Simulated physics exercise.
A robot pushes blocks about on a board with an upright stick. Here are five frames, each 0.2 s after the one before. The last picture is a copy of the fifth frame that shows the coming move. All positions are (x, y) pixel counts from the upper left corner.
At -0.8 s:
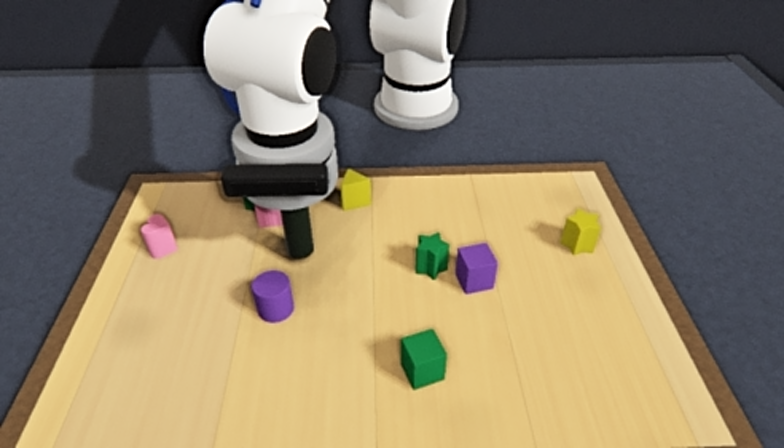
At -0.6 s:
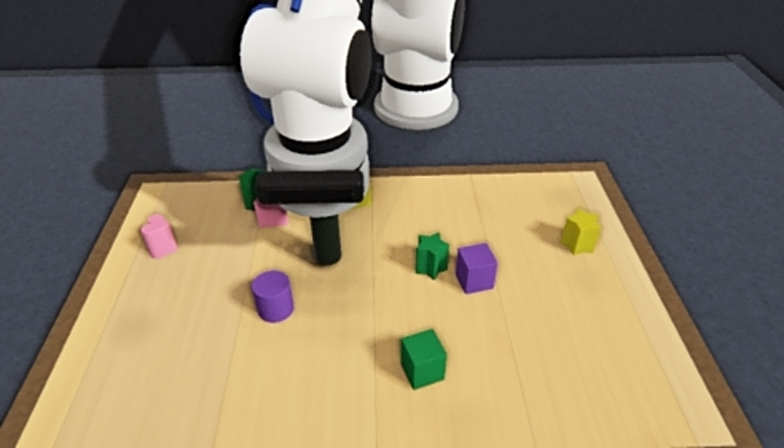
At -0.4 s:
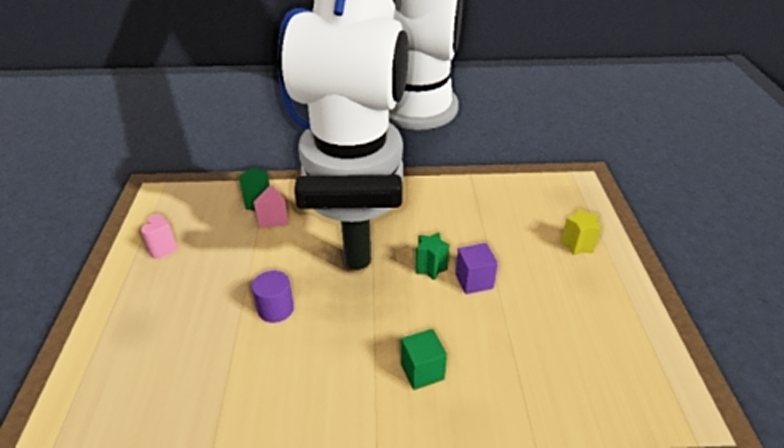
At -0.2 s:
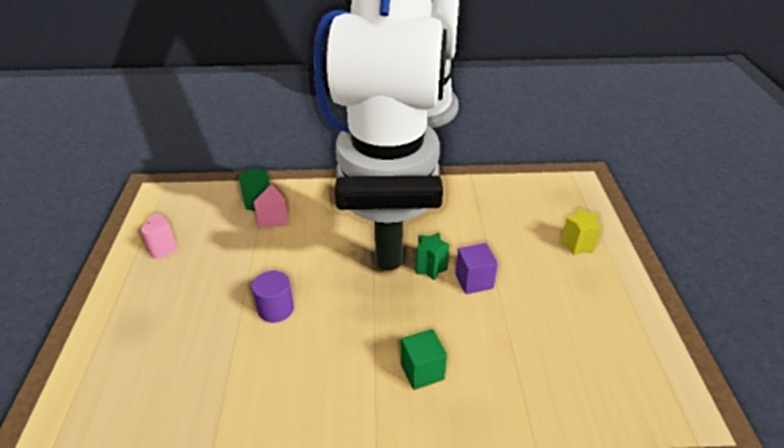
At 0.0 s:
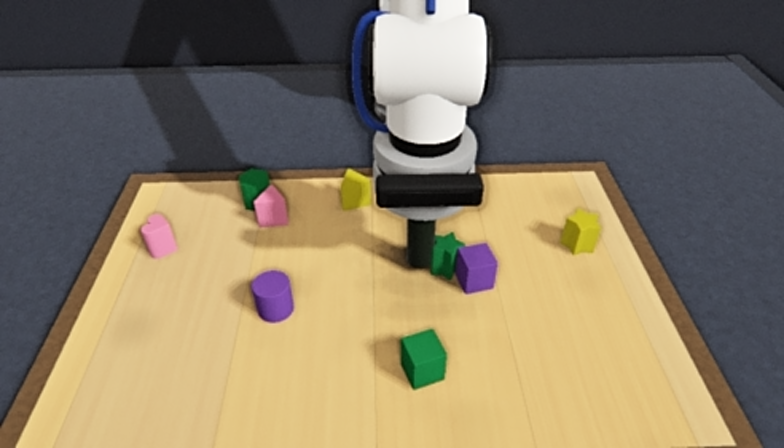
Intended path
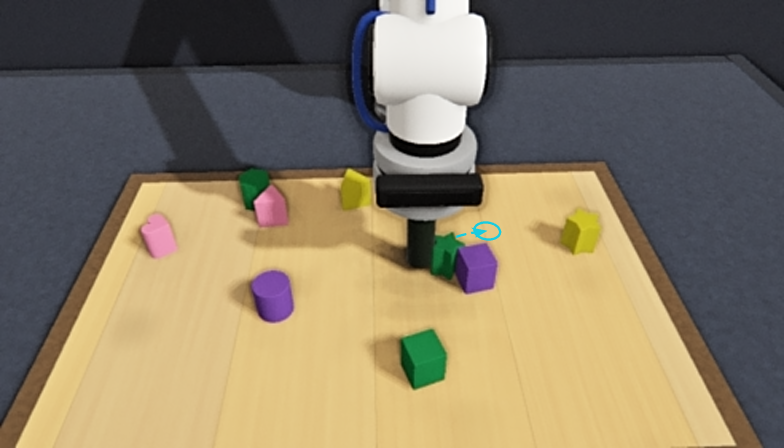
A robot arm moves its stick right across the board and nudges the green star-shaped block.
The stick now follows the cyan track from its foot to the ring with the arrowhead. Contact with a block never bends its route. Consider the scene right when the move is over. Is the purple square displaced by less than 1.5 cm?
I expect so.
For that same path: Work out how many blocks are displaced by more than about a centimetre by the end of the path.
Blocks that move over 1 cm: One.
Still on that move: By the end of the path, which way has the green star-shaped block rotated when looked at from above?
Answer: Clockwise.
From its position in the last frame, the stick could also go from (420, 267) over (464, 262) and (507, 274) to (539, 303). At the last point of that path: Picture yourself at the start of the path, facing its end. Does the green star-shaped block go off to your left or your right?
Leftward.
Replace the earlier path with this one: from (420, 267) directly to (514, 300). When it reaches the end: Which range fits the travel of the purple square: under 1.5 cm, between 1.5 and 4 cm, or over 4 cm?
Band: Over 4 cm.
Drawn move, from (420, 267) over (436, 248) and (459, 236) to (487, 231).
The first path, step by step. One third of the way, stick at (437, 241); green star-shaped block at (456, 235), turned 45° clockwise.
Two thirds of the way, stick at (460, 229); green star-shaped block at (458, 234), turned 55° clockwise.
At the end, stick at (488, 224); green star-shaped block at (458, 234), turned 55° clockwise; purple square still.
